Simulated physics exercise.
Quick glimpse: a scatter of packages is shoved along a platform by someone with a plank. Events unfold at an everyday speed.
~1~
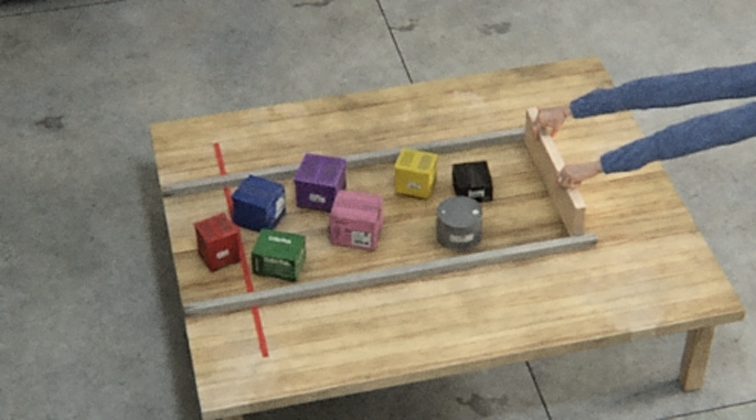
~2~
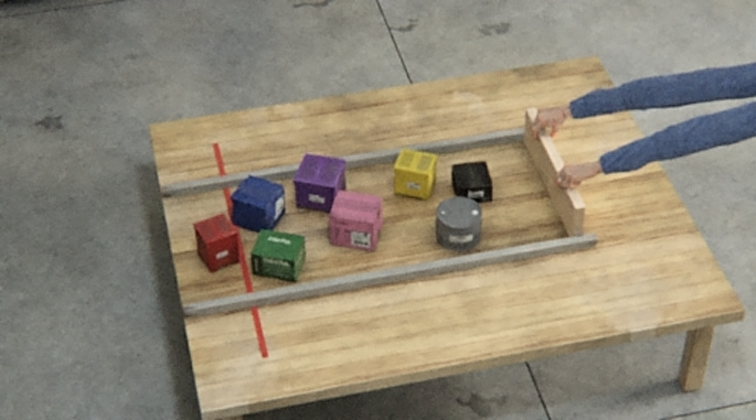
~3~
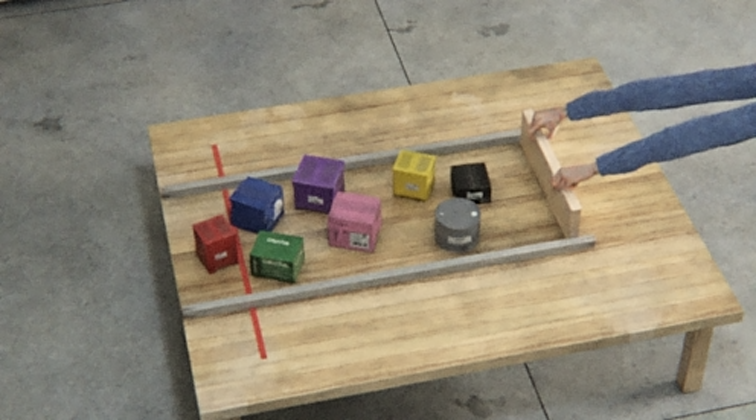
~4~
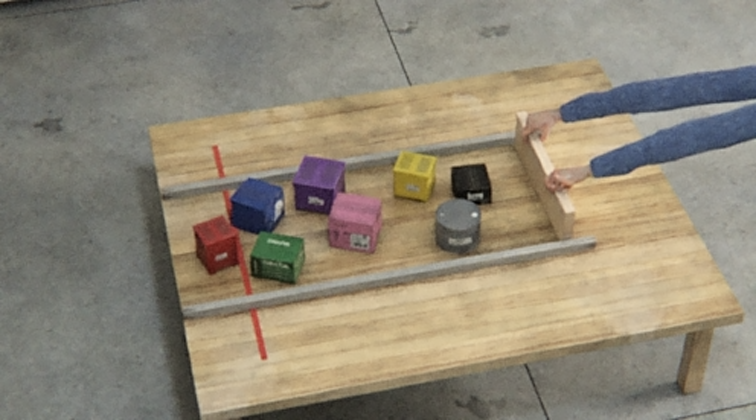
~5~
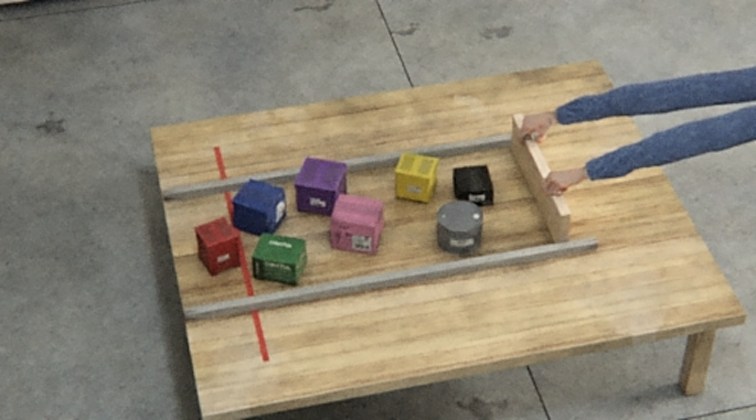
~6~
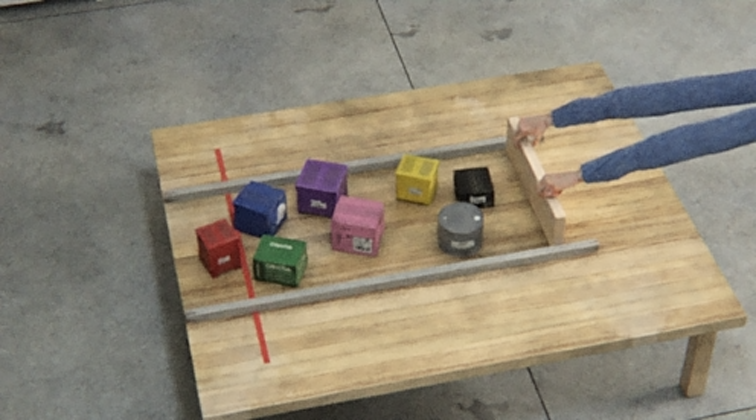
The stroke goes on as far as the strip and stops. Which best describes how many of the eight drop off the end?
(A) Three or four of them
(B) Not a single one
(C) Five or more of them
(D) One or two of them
A.
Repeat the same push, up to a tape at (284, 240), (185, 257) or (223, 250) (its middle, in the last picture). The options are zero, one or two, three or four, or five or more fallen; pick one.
In that order: Zero; 5 or more; more than four.
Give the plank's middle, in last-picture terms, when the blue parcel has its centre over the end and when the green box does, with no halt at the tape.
(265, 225) and (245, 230), roughly.
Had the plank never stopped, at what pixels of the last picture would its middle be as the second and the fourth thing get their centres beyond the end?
(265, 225) and (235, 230).
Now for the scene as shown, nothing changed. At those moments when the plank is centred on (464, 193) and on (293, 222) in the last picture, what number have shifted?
At the one place 3, at the other 8.
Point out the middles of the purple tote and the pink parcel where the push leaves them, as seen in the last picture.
The purple tote finishes at (176, 204); the pink parcel finishes at (186, 251).
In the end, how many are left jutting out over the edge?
Tally: 2.
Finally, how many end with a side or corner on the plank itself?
I count 3 of them.
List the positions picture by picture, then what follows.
In the first frame, red tote (217, 243); blue parcel (259, 205); green box (279, 255); plank (554, 172); tape (239, 242).
In the second frame, blue parcel (258, 205); yellow tote (416, 175).
In the third frame, green box (277, 257); grey canister (458, 225).
In the fourth frame, red tote (216, 245); pink parcel (356, 223).
In the fifth frame, blue parcel (259, 209); plank (539, 179).
In the sixth frame, red tote (219, 249); blue parcel (260, 211); green box (280, 261); plank (535, 182); tape (240, 247).
A little later, none off yet; red tote at rest near (219, 249); blue parcel at rest near (260, 211); green box at rest near (280, 261).
Next, none off yet; red tote at rest near (219, 249); blue parcel shifted a little near (246, 219); green box at rest near (280, 261).
Later still, none off yet; red tote shifted about its own width near (200, 258); blue parcel shifted about its own width near (196, 229); green box shifted about its own width near (235, 276).
When it is over, the number that fall off is three or four; down, green box, blue parcel and red tote.
